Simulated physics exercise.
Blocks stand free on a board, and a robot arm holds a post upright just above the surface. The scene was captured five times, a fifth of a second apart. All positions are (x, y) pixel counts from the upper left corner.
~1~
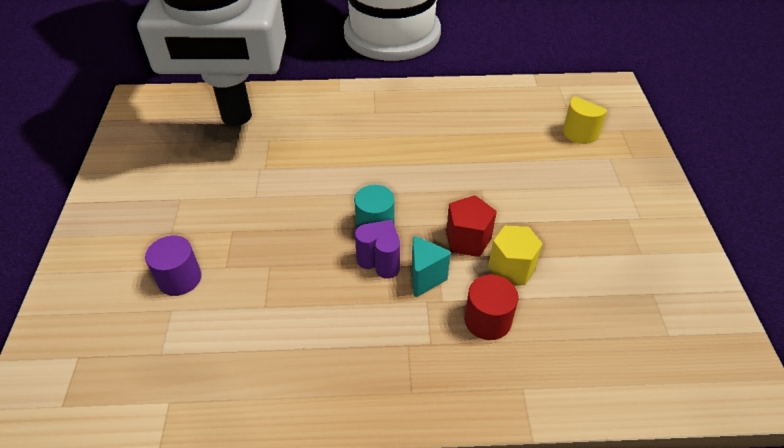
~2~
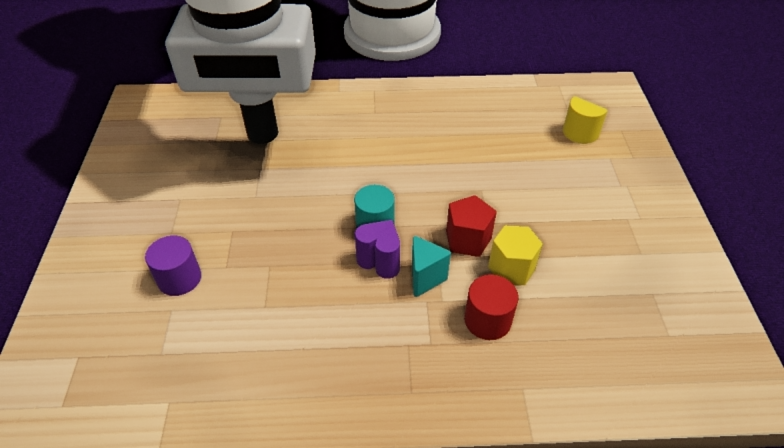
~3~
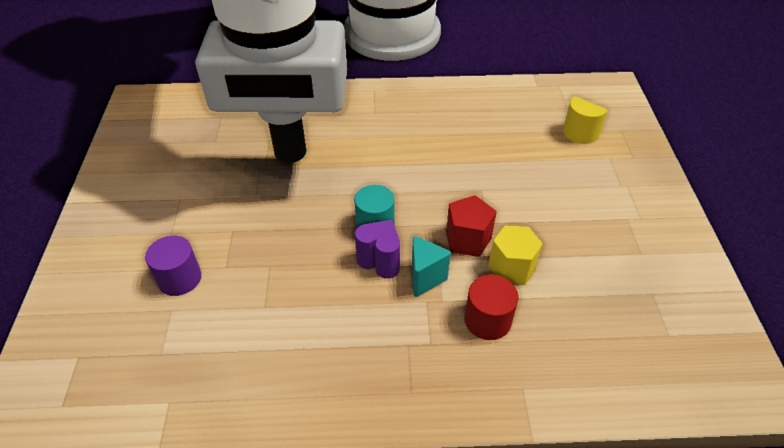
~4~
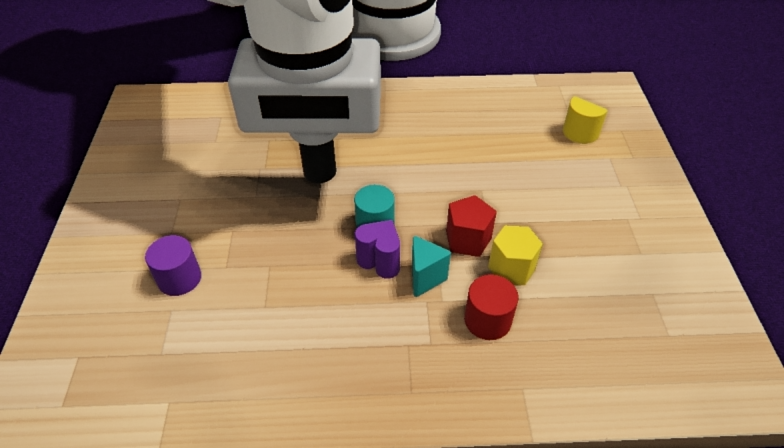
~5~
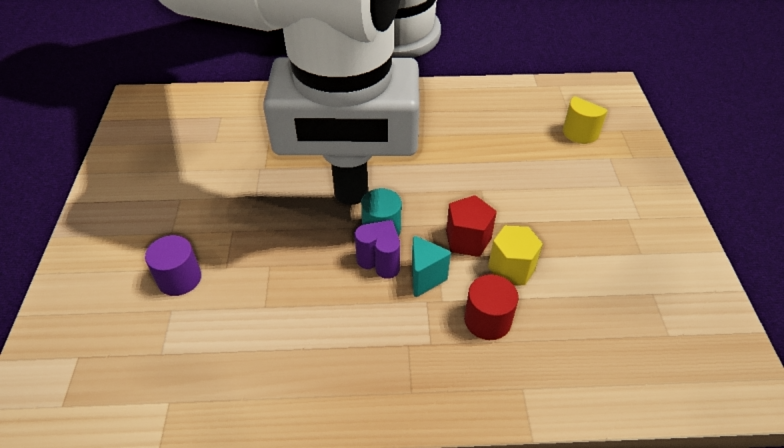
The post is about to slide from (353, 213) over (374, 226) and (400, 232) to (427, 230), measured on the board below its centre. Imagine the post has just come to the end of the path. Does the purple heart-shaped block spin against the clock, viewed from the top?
No - that is not the case.
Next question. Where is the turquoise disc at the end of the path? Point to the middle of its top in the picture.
I expect it at (447, 229).
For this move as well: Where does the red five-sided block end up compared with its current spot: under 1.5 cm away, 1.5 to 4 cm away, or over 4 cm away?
If I had to pick, the red five-sided block travels less than 1.5 cm here.
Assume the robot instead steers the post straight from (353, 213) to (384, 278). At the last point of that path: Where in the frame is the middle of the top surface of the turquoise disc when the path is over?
The centre of its top will be at (412, 223).
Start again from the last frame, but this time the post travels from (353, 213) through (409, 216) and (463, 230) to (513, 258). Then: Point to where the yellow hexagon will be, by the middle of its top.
So, by the moment the path ends, you'll find the top centre of the yellow hexagon at (589, 288).
On the path given first. Halfway along, post at (386, 210); purple heart-shaped block at (386, 239), turned 35° clockwise; turquoise disc at (419, 218).
At the end, post at (428, 210); purple heart-shaped block at (386, 239), turned 35° clockwise; turquoise disc at (447, 229); turquoise triangular block still; red five-sided block at (483, 214), turned 25° anticlockwise.
